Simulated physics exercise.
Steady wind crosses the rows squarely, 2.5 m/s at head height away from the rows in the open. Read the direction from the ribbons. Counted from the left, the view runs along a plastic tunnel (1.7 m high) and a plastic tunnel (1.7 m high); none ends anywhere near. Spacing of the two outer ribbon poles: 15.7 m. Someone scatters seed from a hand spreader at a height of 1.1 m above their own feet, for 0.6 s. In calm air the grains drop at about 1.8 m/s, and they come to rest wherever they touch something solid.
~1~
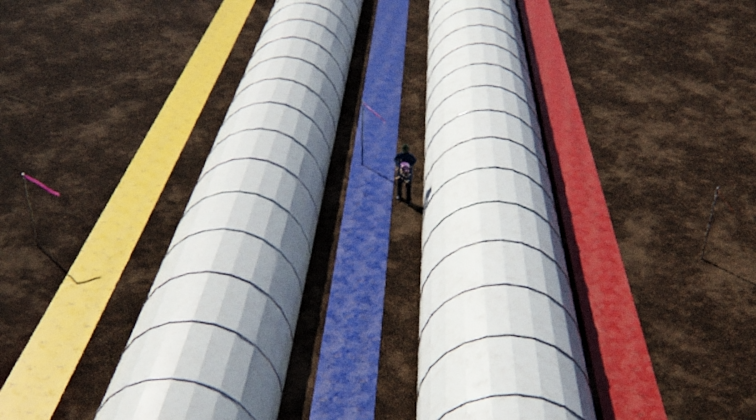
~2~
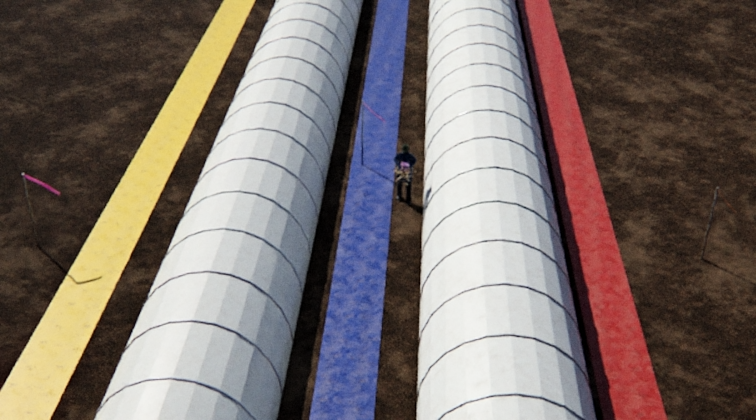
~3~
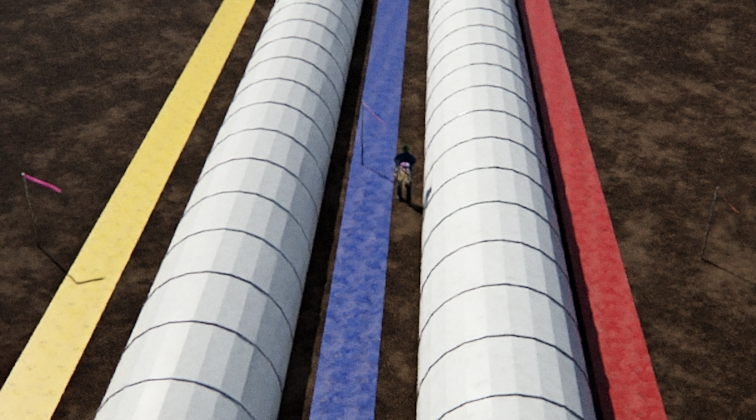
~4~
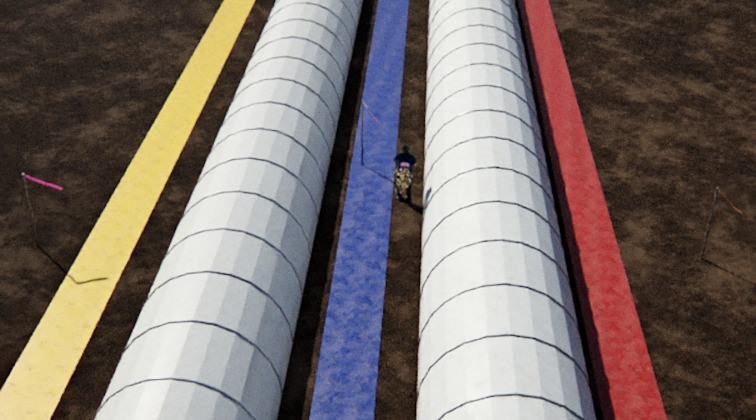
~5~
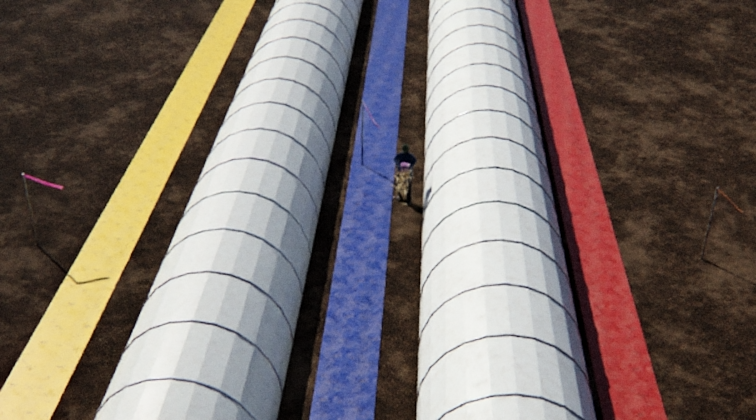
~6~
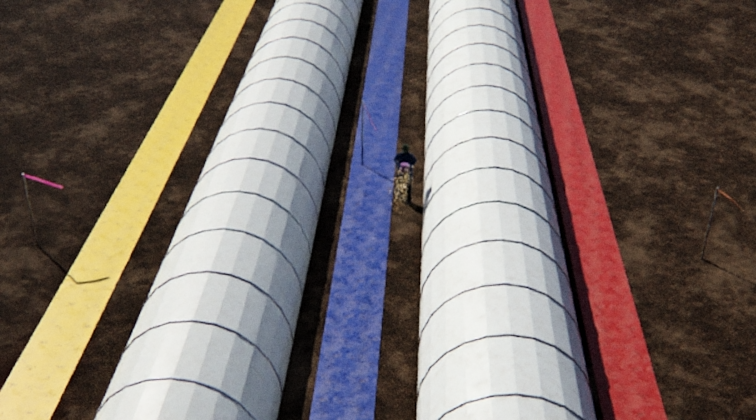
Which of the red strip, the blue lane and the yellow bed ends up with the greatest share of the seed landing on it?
The blue one.
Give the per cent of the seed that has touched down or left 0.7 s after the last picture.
About 85 per cent.
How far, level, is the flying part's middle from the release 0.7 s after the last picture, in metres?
0.0 metres.
Then, 0.7 s after the last picture, 16 % is in the air or yet to come; 0 % lies on the red strip, 0 % on the yellow bed and 14 % on the blue lane; the middle of what still flies is 0.2 m above the low ground, near (396, 206).
Then, 1.5 s after the last picture, 0 % is in the air or yet to come; 0 % lies on the red strip, 0 % on the yellow bed and 21 % on the blue lane.
Then, 3.0 s after the last picture, 0 % is in the air or yet to come; 0 % lies on the red strip, 0 % on the yellow bed and 21 % on the blue lane.
Then, 7.5 s after the last picture, 0 % is in the air or yet to come; 0 % lies on the red strip, 0 % on the yellow bed and 21 % on the blue lane.
Then, 44.5 s after the last picture, 0 % is in the air or yet to come; 0 % lies on the red strip, 0 % on the yellow bed and 21 % on the blue lane.
